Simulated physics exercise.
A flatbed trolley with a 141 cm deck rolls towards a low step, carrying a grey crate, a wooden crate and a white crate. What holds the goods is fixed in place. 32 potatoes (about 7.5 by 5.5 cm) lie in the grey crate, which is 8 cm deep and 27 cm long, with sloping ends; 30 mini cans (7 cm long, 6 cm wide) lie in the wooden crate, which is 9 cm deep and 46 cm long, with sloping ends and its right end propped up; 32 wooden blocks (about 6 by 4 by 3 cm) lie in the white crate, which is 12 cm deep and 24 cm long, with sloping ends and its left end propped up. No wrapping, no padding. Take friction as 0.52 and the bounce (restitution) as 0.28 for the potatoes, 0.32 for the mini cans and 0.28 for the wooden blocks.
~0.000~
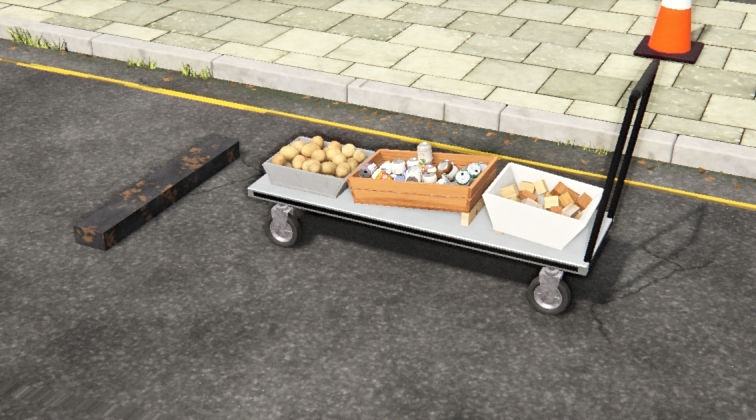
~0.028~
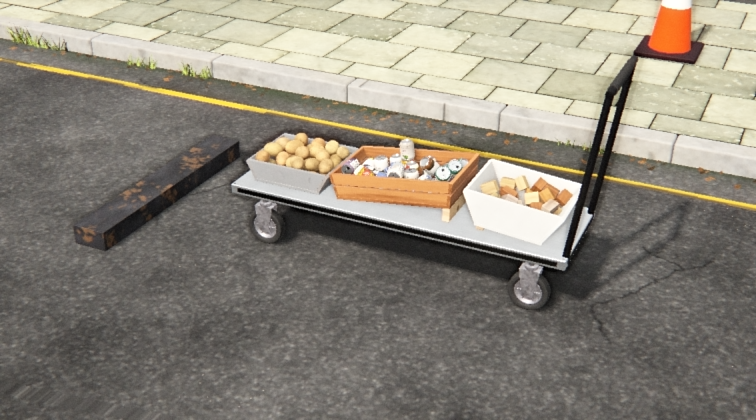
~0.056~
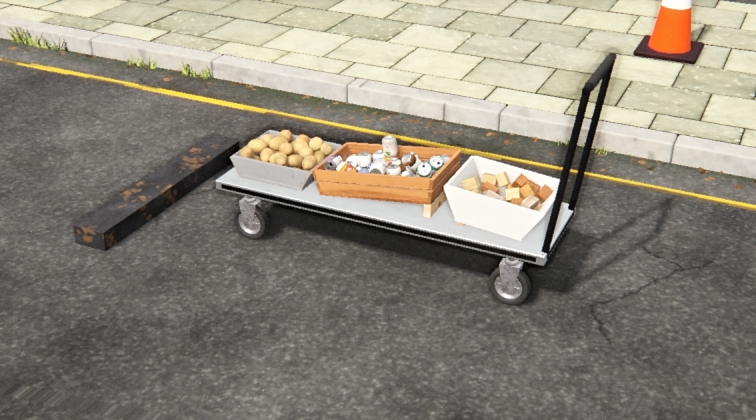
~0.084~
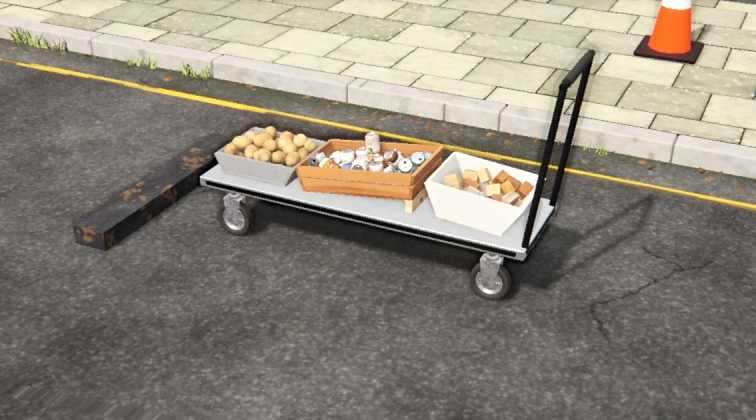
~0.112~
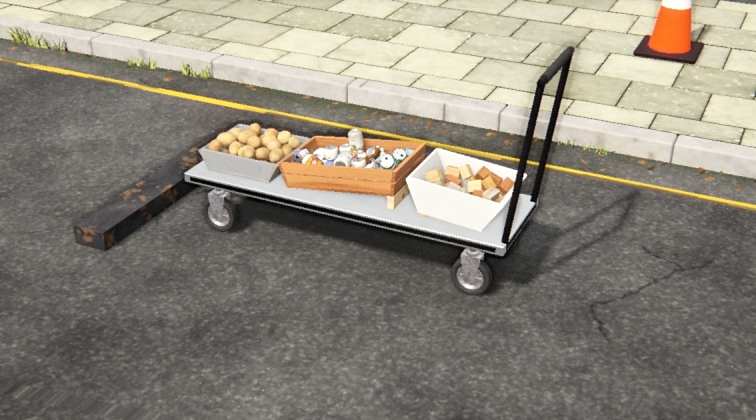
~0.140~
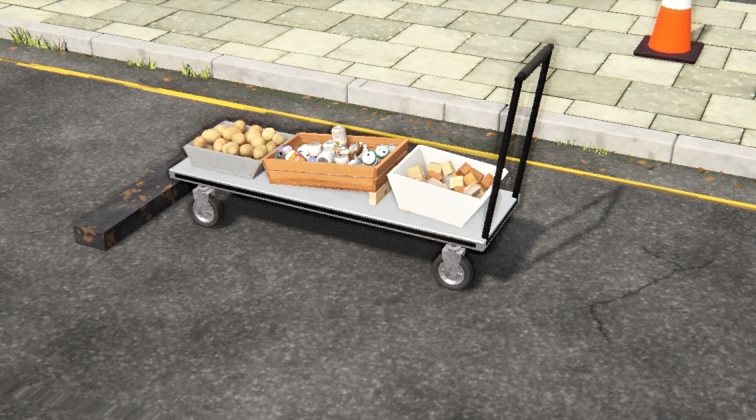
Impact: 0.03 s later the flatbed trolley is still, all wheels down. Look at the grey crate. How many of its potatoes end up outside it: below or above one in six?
The grey crate loses more than a sixth of its potatoes.
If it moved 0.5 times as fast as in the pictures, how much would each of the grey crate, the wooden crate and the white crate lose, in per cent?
In that case grey crate 0, wooden crate 0, white crate 0 per cent.
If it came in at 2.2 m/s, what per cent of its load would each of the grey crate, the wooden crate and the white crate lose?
Then grey crate 20, wooden crate 20, white crate 0 per cent.
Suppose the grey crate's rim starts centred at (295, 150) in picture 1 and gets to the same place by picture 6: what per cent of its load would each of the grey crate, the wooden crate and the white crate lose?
In that case grey crate 20, wooden crate 10, white crate 0 per cent.
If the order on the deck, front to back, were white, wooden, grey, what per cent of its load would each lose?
Then grey crate 20, wooden crate 30, white crate 10 per cent.
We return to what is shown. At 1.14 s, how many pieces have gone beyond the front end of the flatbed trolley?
About 12.
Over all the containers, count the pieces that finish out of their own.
Roughly 25 in all.
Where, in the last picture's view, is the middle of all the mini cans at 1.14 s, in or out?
At about (267, 153).
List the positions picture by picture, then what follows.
In the first picture (we follow the rim corner now nearest the camera), grey crate at (343, 180); white crate at (583, 223); 56 cm still to roll; nothing out yet.
Grey crate at (325, 176); white crate at (562, 218); 48 cm still to roll, in the second picture.
Grey crate at (308, 172); white crate at (541, 213); 40 cm still to roll, in the third picture.
Grey crate at (291, 169); white crate at (520, 209); 33 cm still to roll, in the fourth picture.
Grey crate at (275, 165); white crate at (500, 205); 25 cm still to roll, in the fifth picture.
Grey crate at (258, 161); white crate at (480, 200); 17 cm still to roll; nothing out yet, in the sixth picture.
After 0.19 s, contact.
After 0.29 s, 3 of 32 out of the grey crate, 0 of 30 out of the wooden crate and 0 of 32 out of the white crate.
After 0.41 s, 10 of 32 out of the grey crate, 8 of 30 out of the wooden crate and 1 of 32 out of the white crate.
After 0.64 s, 11 of 32 out of the grey crate, 9 of 30 out of the wooden crate and 3 of 32 out of the white crate.
When it is over (at 1.14 s), 11 of 32 out of the grey crate, 9 of 30 out of the wooden crate and 3 of 32 out of the white crate. Asked share, 11 of 32, 34 per cent.
